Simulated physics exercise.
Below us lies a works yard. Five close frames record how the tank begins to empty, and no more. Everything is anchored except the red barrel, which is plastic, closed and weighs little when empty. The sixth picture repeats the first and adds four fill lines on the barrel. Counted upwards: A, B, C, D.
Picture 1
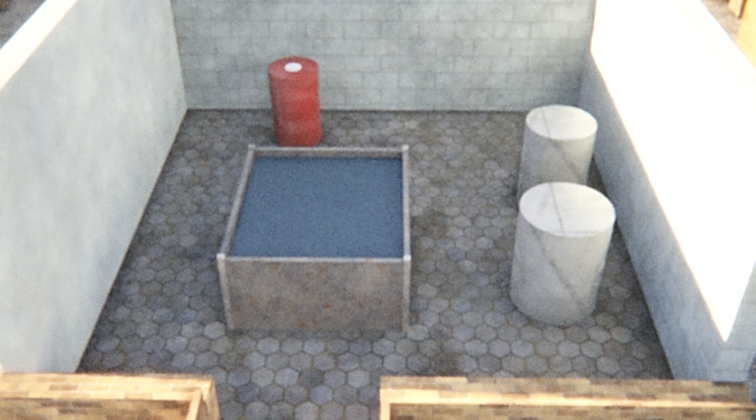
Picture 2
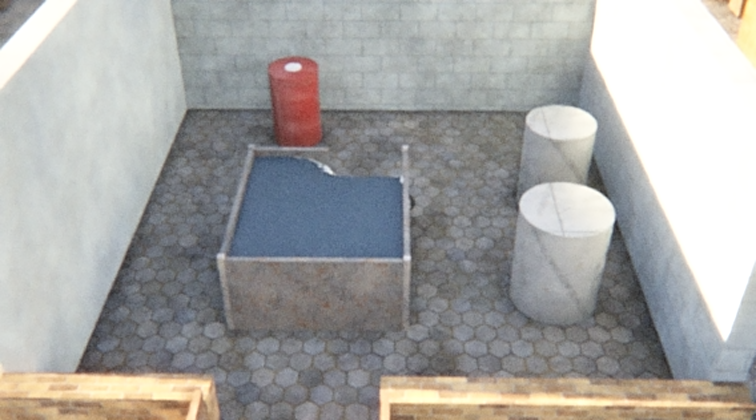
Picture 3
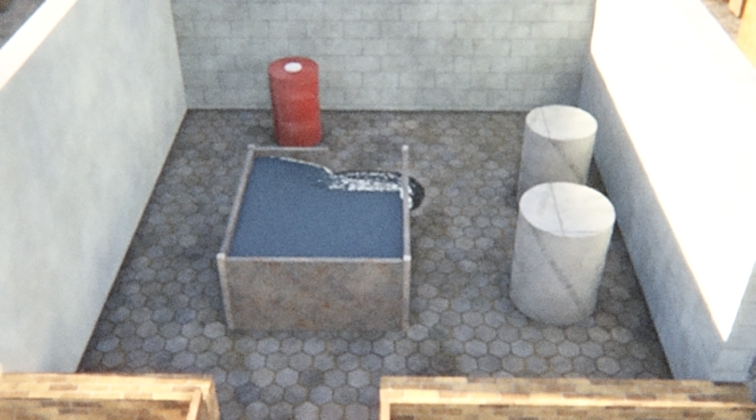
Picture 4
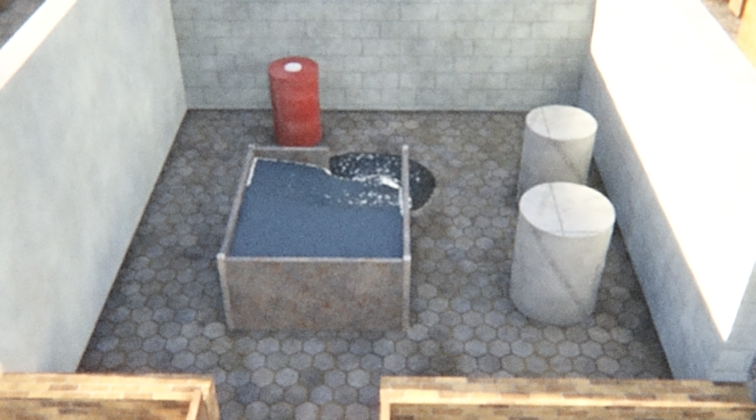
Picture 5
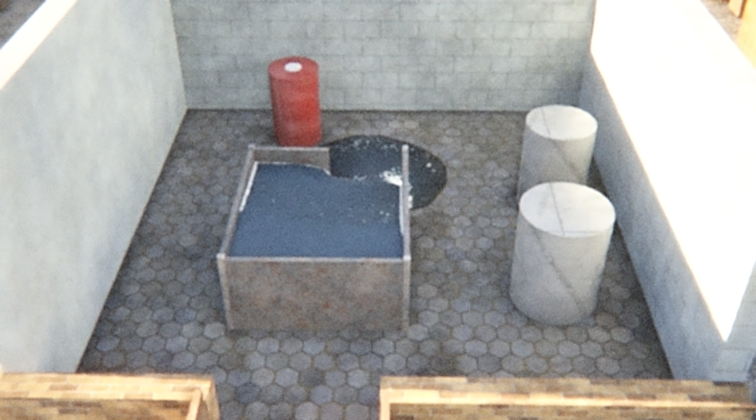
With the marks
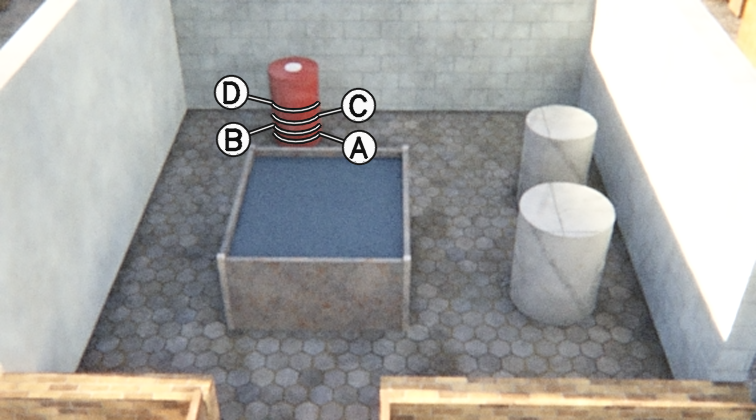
Dark water pouring from the back right corner of an open tank, spreading across the paving behind it near a red barrel.
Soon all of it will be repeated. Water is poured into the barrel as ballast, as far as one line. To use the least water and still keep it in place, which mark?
B.
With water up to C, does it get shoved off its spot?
No, not at all.
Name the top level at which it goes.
A it is.
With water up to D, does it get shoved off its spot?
No.
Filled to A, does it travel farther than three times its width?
No, it does not.
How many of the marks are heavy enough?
Three.
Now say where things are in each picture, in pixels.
In the first picture, lid of the red barrel at (293, 67); tank full, its middle at (322, 206); open gate at (297, 380).
In the second picture, water covers 1 % of the ground, mostly out of sight from here.
In the third picture, water covers 3 % of the ground, mostly out of sight from here.
In the fourth picture, water covers 6 % of the ground, mostly out of sight from here.
In the fifth picture, lid of the red barrel at (293, 67); 9 % of the ground wet, in view closest to the barrel at (327, 147).
On the marked copy, A at (295, 141); B at (294, 133); C at (294, 123); D at (293, 110); from the bottom up A, B, C, D.
With A, it is pushed about its own width away.
With B, it does not move.
With C, it does not move.
With D, it does not move.
